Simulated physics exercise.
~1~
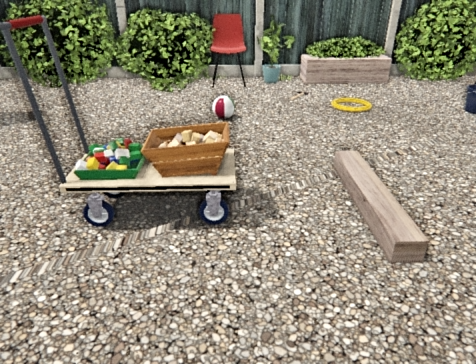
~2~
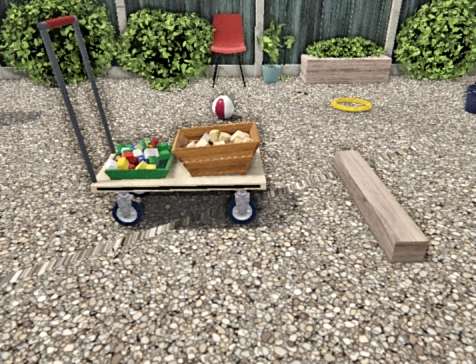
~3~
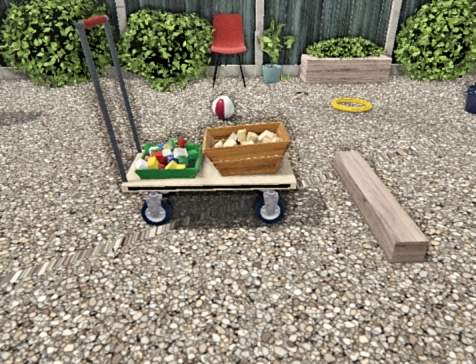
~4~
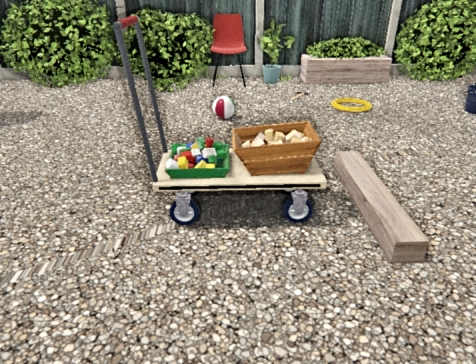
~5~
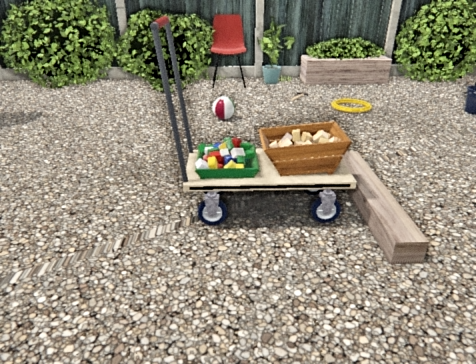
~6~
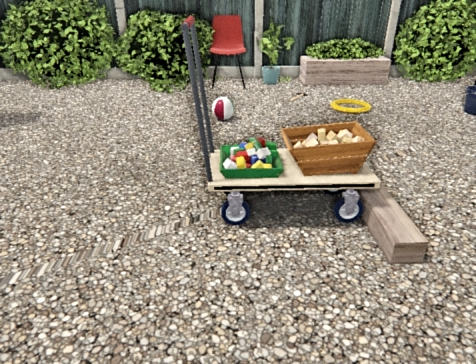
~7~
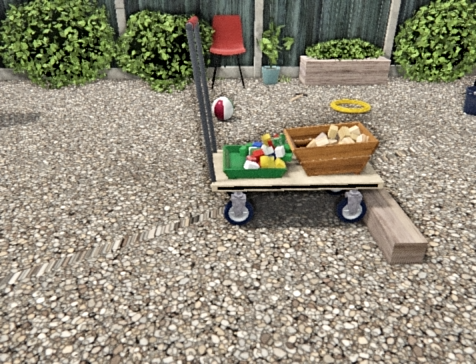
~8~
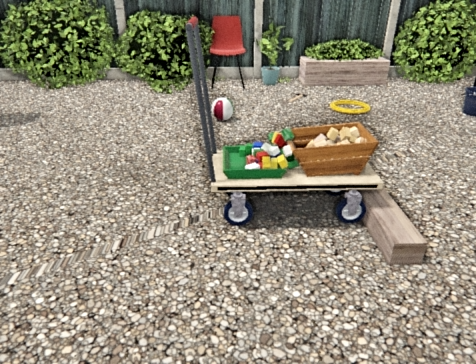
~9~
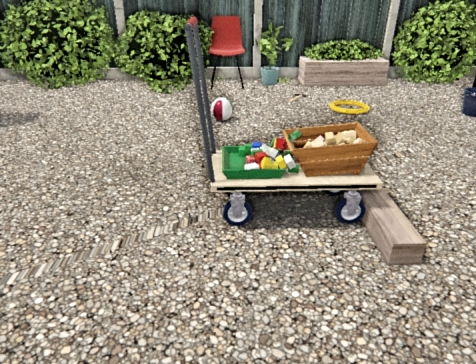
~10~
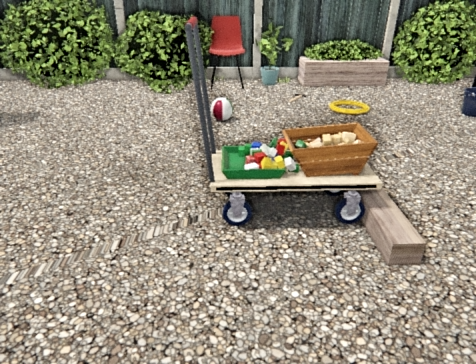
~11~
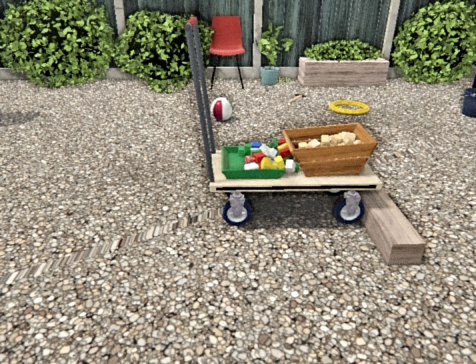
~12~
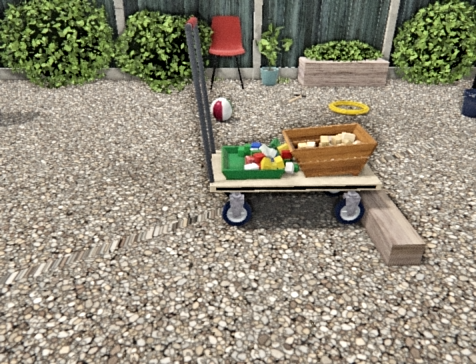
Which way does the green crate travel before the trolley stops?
The green crate travels to the right, riding along on the trolley until it halts at the low step.
